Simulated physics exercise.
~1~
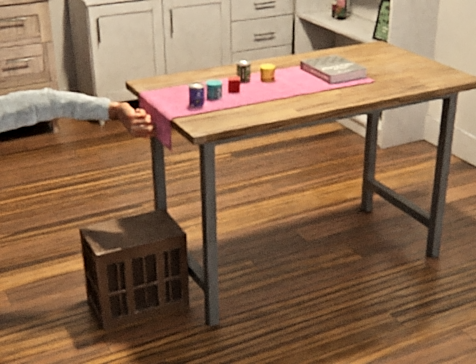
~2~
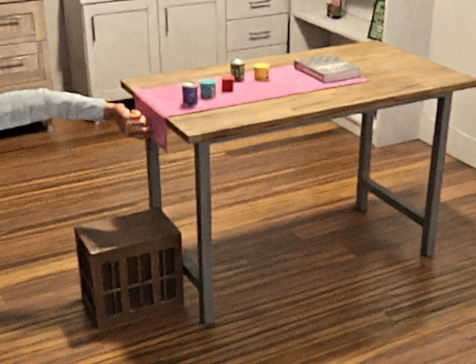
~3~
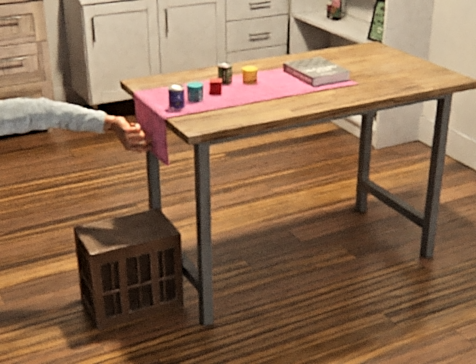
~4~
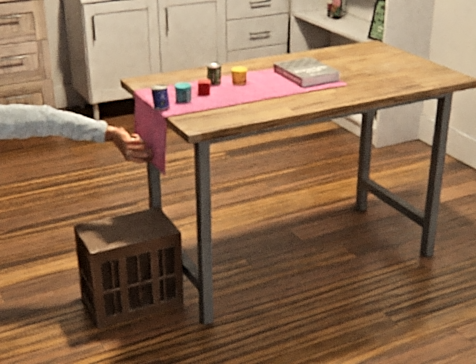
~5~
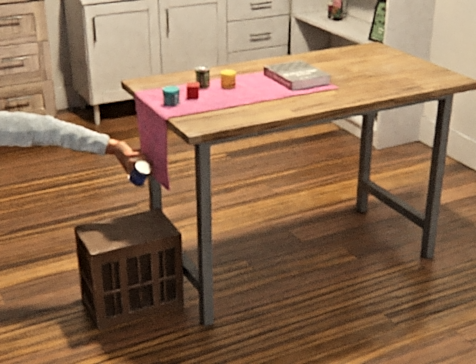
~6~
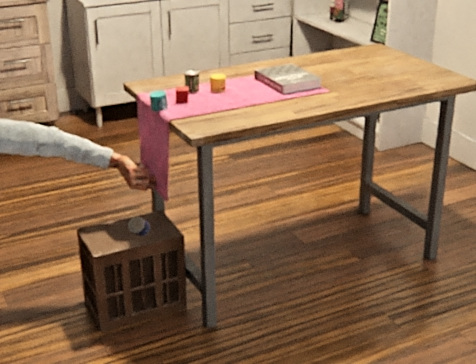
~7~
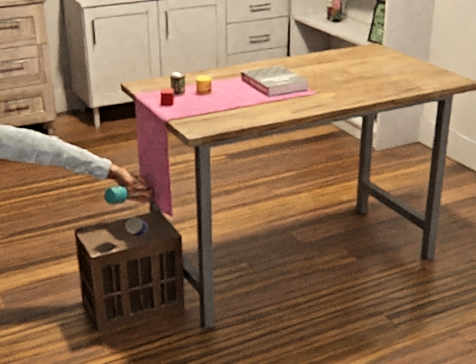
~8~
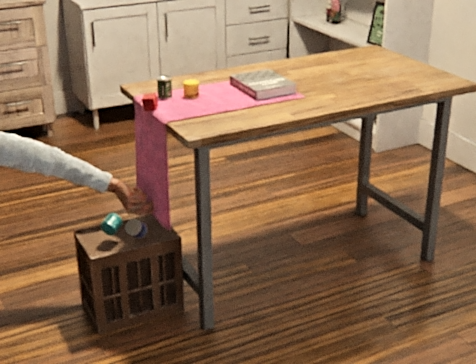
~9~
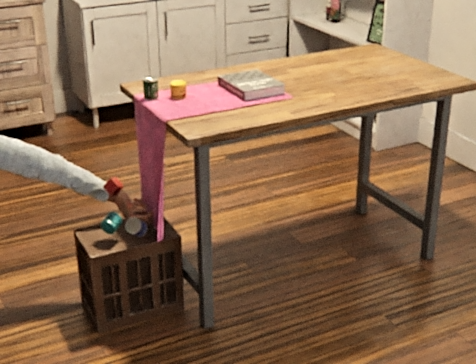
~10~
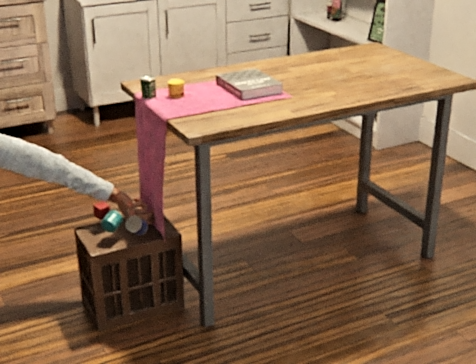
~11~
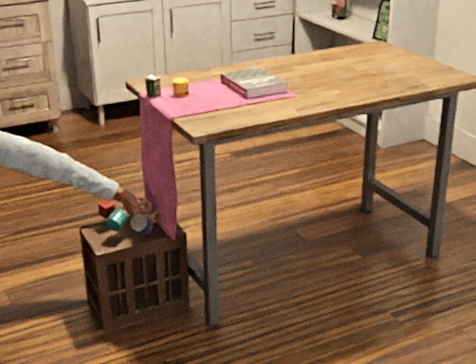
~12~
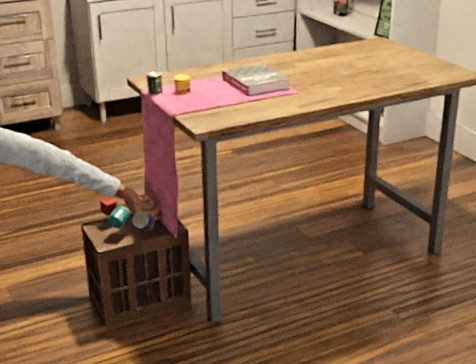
At first, five small colourful containers and a grey book rest on a pink cloth laid across a wooden table, with a brown crate on the floor below its left end. A hand reaching in from the left pulls the cloth over the edge, and everything on it slides left. The blue container tips off first and lands upside down on the crate, followed by the turquoise one. Then the red one tumbles down beside them as the hem reaches the crate. Finally the pulling stops, with the green and yellow containers and the book still on the table.
